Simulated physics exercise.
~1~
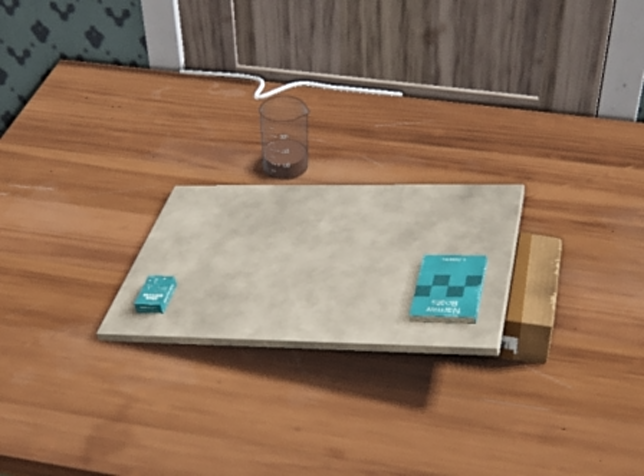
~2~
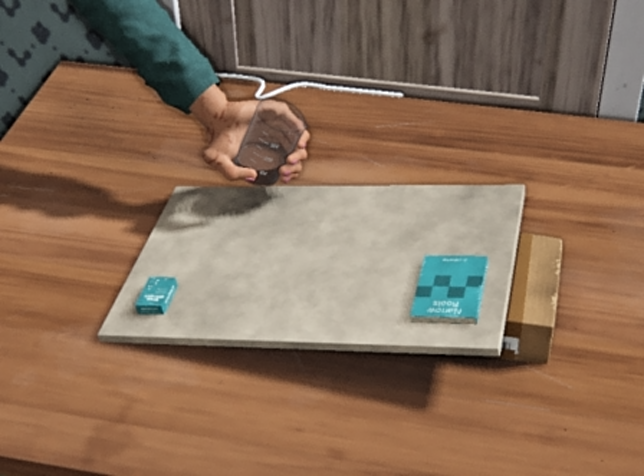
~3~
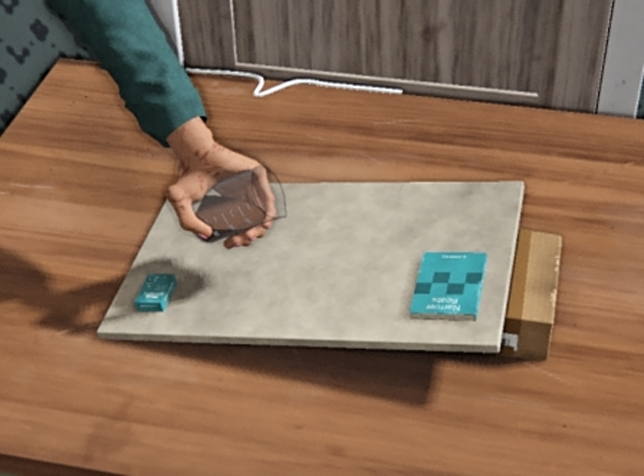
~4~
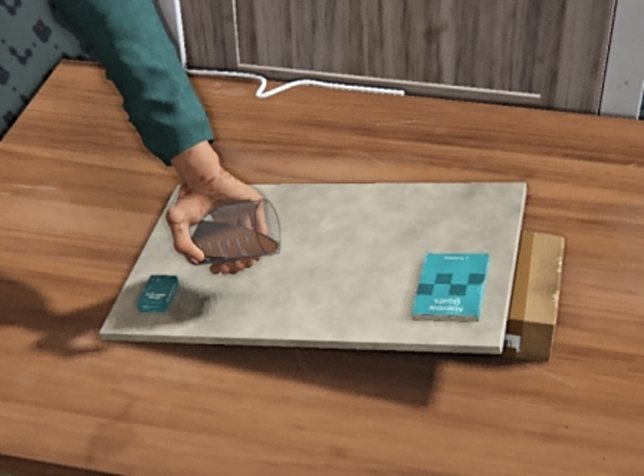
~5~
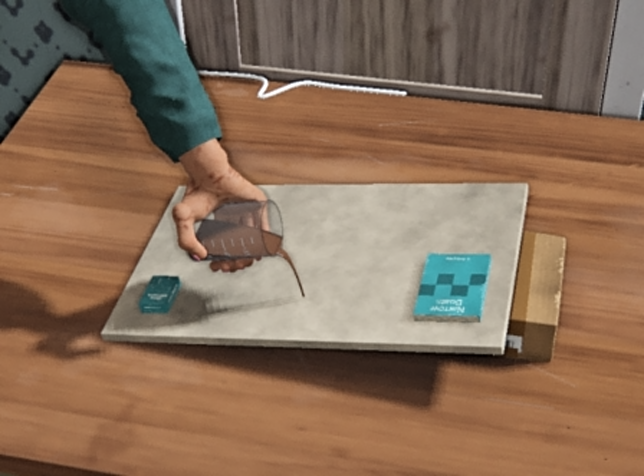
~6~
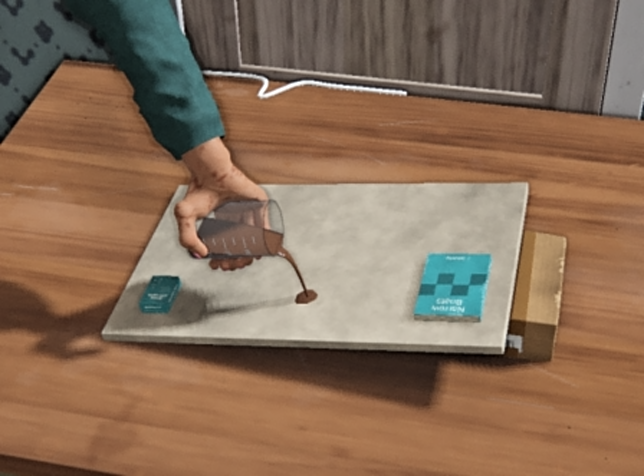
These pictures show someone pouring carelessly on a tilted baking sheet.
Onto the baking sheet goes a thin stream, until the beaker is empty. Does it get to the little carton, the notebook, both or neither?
Little carton: Reached, notebook: Not reached.
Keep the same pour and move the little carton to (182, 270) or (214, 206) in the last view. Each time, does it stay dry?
First try: It meets the spill; second try: It misses the spill.
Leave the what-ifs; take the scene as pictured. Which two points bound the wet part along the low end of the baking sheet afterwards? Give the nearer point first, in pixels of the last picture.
Near end (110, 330), far end (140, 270).
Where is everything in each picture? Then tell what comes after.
The baking sheet slopes down to the left; beaker (284, 137) about a quarter full; little carton (156, 294); notebook (449, 288), in the first picture.
Beaker (269, 142) tipped 20° with all of its load; little carton (157, 296), in the second picture.
Beaker (236, 205) tipped 60° with all of its load; notebook (449, 285), in the third picture.
The baking sheet slopes down to the left; beaker (230, 233) tipped 70° with all of its load; little carton (158, 294), in the fourth picture.
The first of it lands; beaker (234, 232) tipped 75° with all of its load; notebook (453, 287), in the fifth picture.
The first of it lands; beaker (235, 230) tipped 75° with nearly all of its load; little carton (160, 294); notebook (453, 287), in the sixth picture.
Next, it runs down to the left; the little carton is clear of it; the notebook is clear of it.
After that, it runs down to the left and off the end; the little carton is in it; the notebook is clear of it.
Finally, it runs down to the left and off the end; the little carton is in it; the notebook is clear of it.
